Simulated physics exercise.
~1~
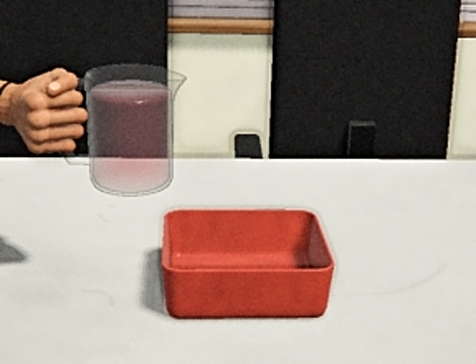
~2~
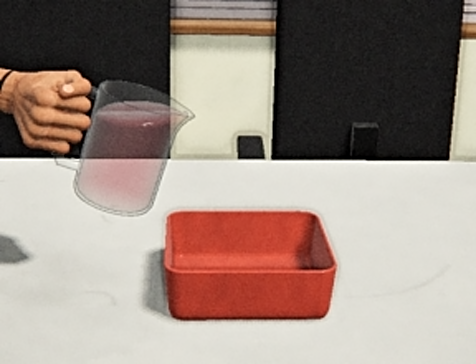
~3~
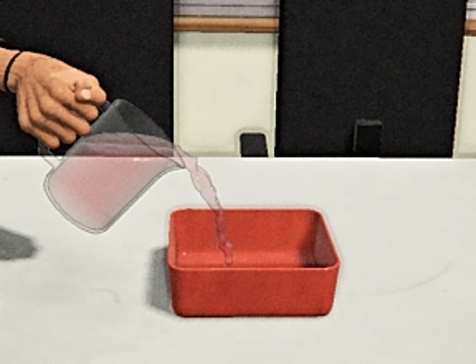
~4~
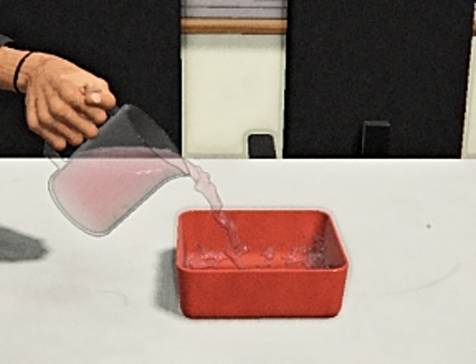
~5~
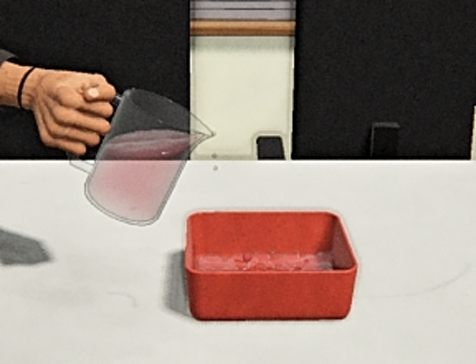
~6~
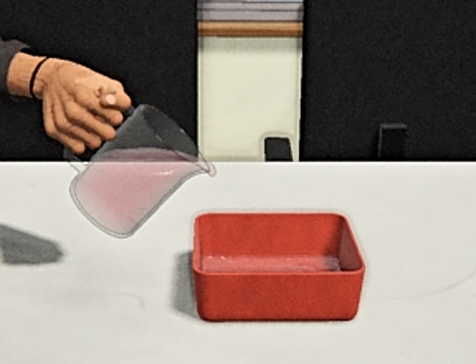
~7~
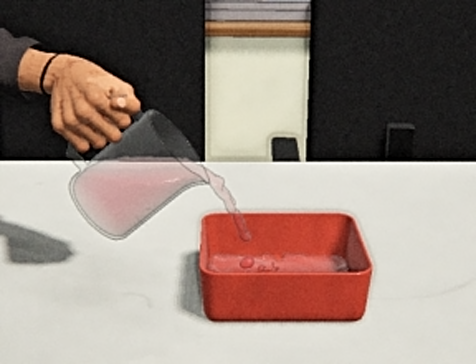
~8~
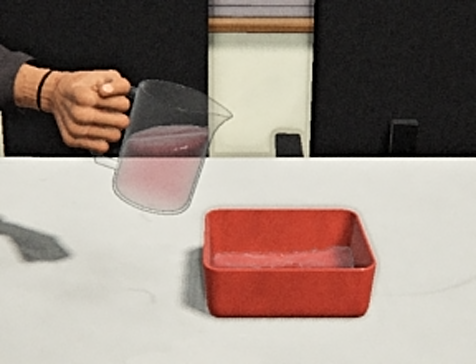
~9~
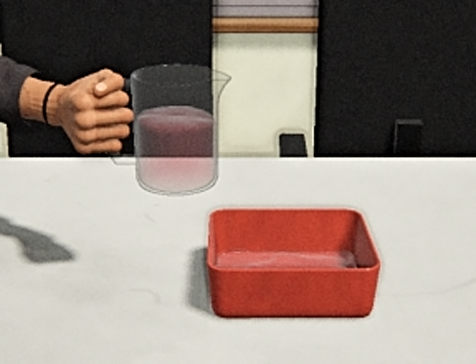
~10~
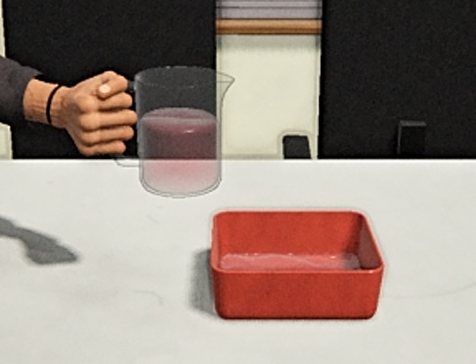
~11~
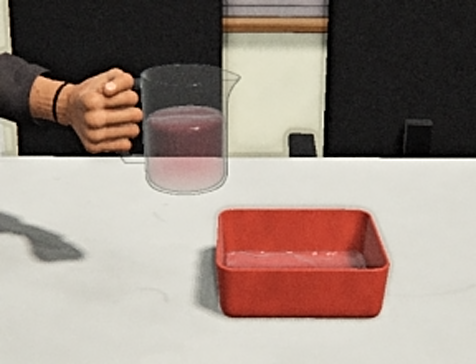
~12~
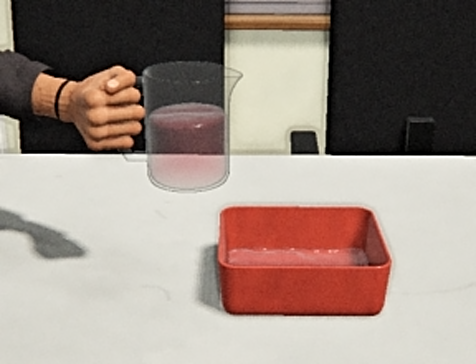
A hand tips a clear jug twice, pouring pinkish liquid into a red dish, then levels it.
